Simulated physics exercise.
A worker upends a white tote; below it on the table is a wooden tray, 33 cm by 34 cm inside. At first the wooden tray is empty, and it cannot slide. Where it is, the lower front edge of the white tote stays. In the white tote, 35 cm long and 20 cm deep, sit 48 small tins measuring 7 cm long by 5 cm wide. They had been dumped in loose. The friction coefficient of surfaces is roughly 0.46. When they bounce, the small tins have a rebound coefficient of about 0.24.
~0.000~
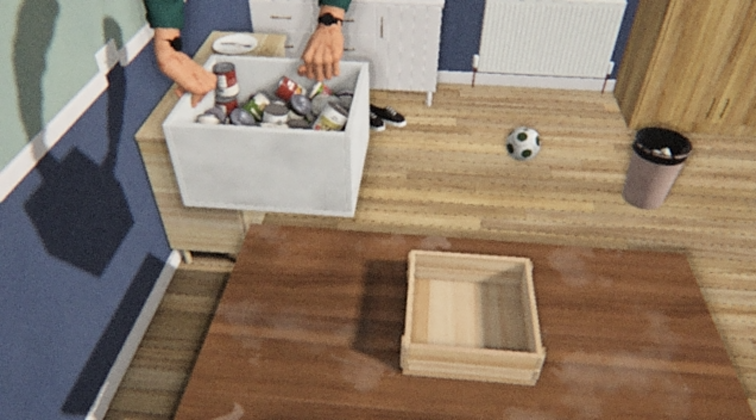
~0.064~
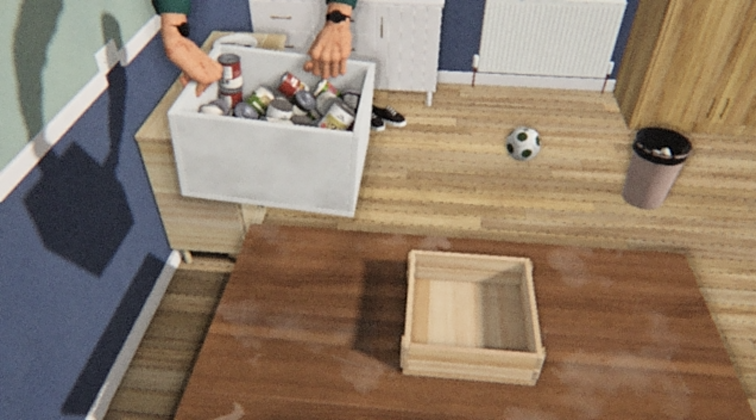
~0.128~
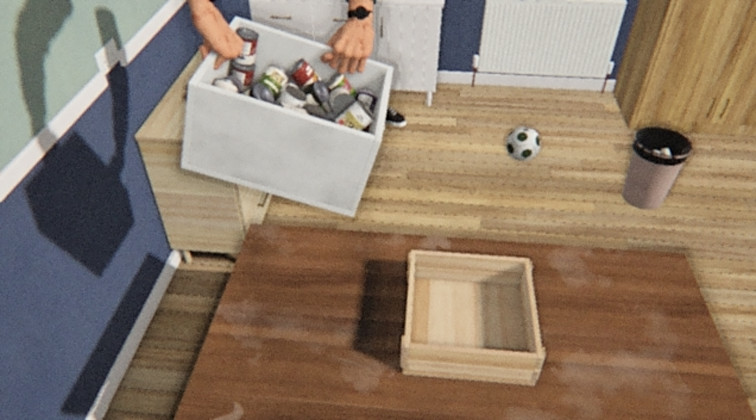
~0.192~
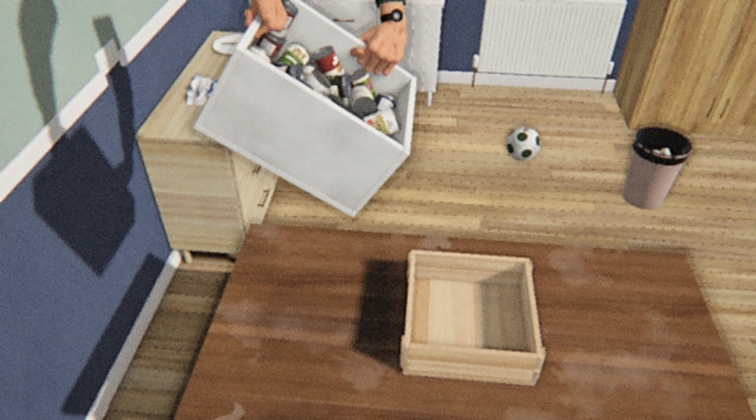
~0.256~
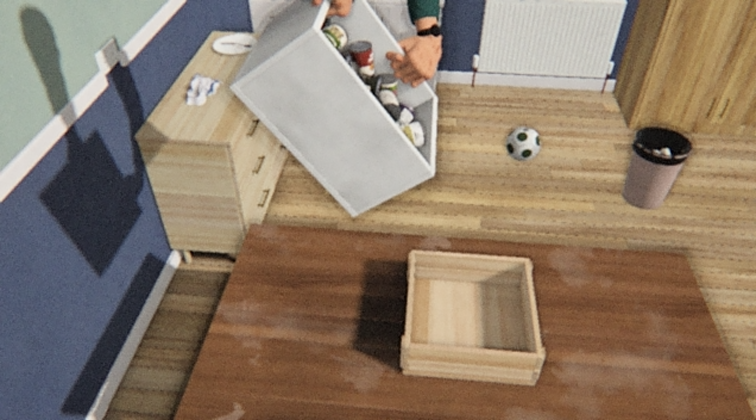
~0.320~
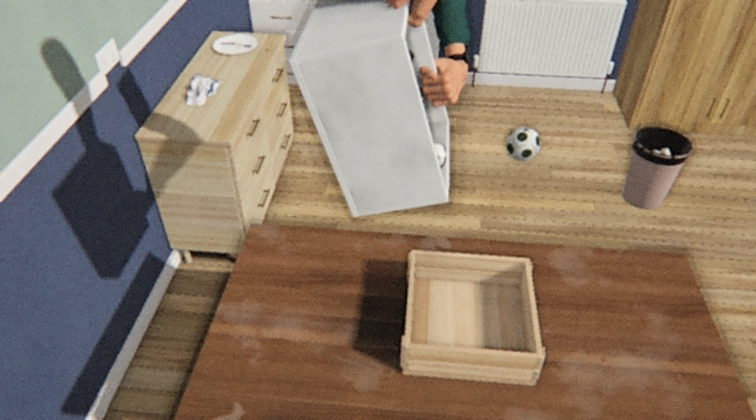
White tote of small tins being tilted steeply to the right by a worker's hands, an empty wooden tray sitting on the table.
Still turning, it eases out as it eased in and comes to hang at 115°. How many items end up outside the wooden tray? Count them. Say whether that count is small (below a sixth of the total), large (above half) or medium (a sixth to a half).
Large.
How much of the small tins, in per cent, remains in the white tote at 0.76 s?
Roughly 10 per cent of the load.
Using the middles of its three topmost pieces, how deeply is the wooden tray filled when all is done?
Roughly 8 cm.
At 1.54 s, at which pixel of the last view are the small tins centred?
I'd put the middle close to (601, 317) in the last view.
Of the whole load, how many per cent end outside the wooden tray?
Roughly 60 percent.
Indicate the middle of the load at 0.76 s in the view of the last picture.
Near pixel (562, 319).
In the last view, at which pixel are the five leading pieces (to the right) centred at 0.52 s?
Around (552, 145).
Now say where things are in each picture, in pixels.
In the first picture (places track the rim corner closest to us here), white tote (344, 134); wooden tray (537, 356); tipped 0°; all still inside.
White tote (353, 134); tipped 4°, in the second picture.
White tote (375, 138); tipped 16°, in the third picture.
White tote (404, 149); tipped 33°, in the fourth picture.
White tote (431, 169); tipped 53°, in the fifth picture.
White tote (447, 195); wooden tray (537, 356); tipped 73°; all still inside, in the sixth picture.
After 0.52 s, tilt 115°; 29 still in the white tote and 19 in the air.
After 0.76 s, tilt 115°; 5 still in the white tote, 10 in the wooden tray, 25 outside the wooden tray and 8 in the air.
After 1.10 s, tilt 115°; 1 still in the white tote, 15 in the wooden tray, 28 outside the wooden tray and 4 in the air.
Outcome (at 1.54 s), 19 in the wooden tray and 29 outside the wooden tray. Asked share, 29 of 48, 60 per cent.
